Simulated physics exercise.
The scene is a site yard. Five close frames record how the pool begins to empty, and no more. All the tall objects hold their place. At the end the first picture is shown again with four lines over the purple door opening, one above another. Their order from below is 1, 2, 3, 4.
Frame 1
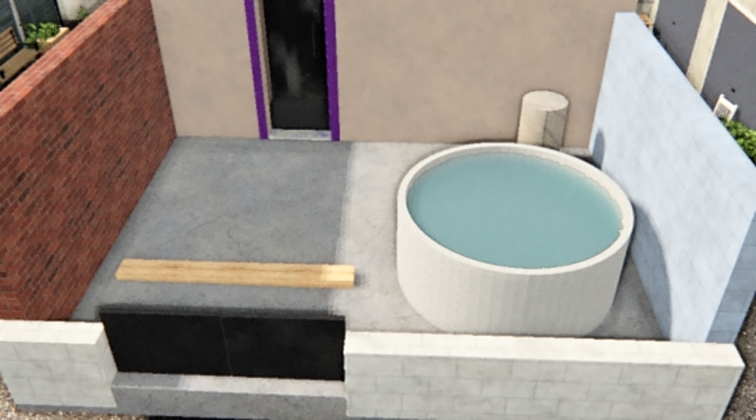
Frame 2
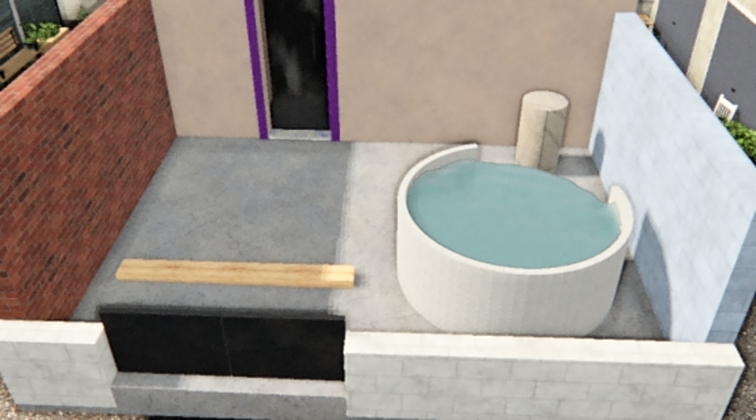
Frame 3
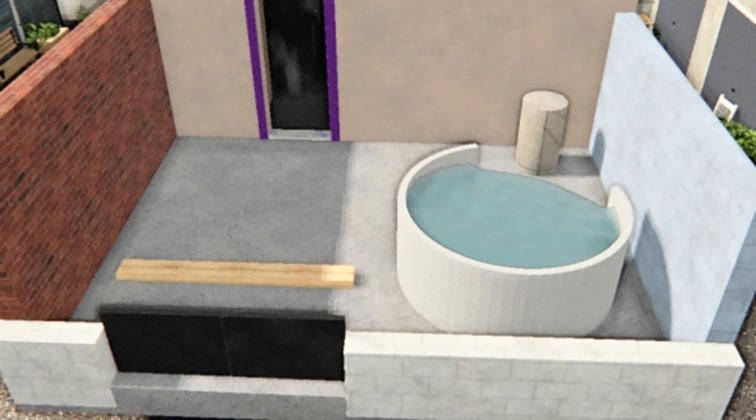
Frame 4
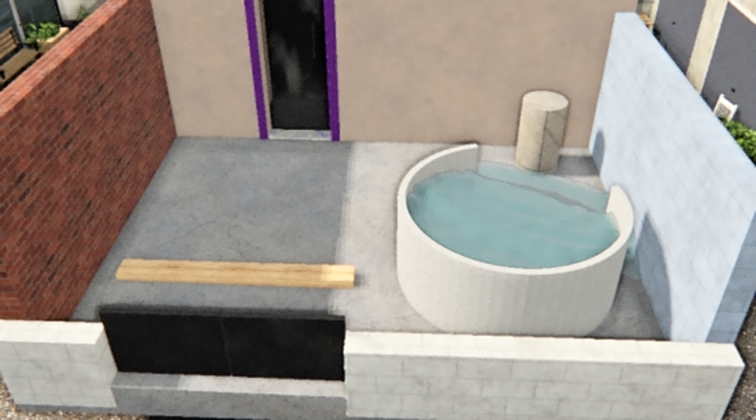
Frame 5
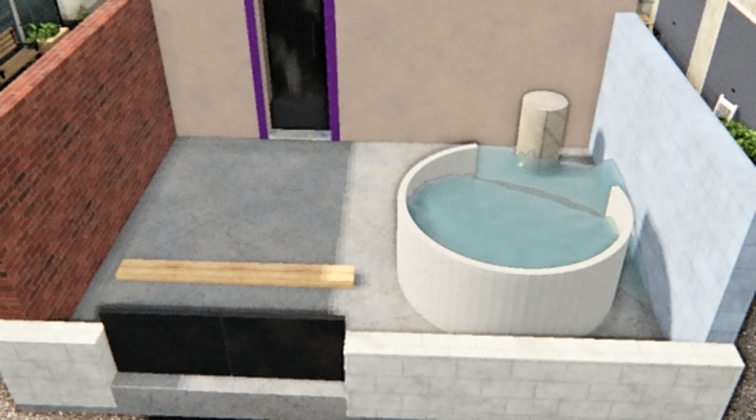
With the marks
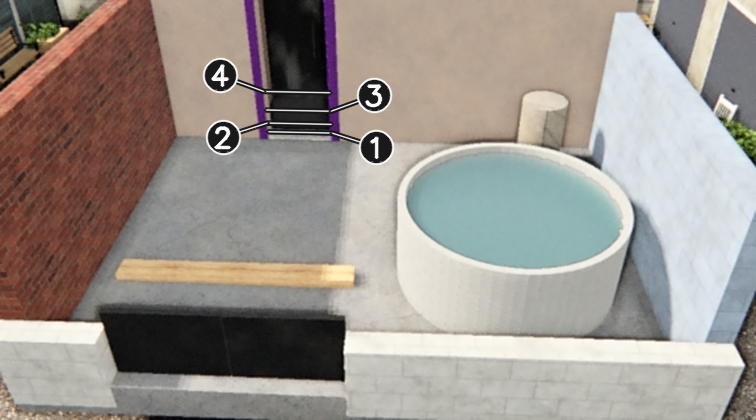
A large round white pool of blue-green water stands at the right of a walled yard, seen from above by a camera that stays still. Behind it are a pale cylinder and a beige wall with a purple-framed doorway, with red brick at left, pale blue wall at right, and timber behind a black gate in front. The pool's back rim opens, and water spreads out behind it and along its right side.
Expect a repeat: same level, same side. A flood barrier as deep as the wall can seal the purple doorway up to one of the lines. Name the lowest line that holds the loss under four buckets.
1 will do.
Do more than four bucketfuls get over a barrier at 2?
No, not at all.
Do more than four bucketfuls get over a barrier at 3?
No.
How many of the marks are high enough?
All four.
On the marked copy, 1 at (300, 132); 2 at (299, 123); 3 at (298, 110); 4 at (296, 92); from the bottom up 1, 2, 3, 4.
Choosing 1, a splash gets over, under a bucket.
Choosing 2, nothing gets over.
Choosing 3, nothing gets over.
Choosing 4, nothing gets over.
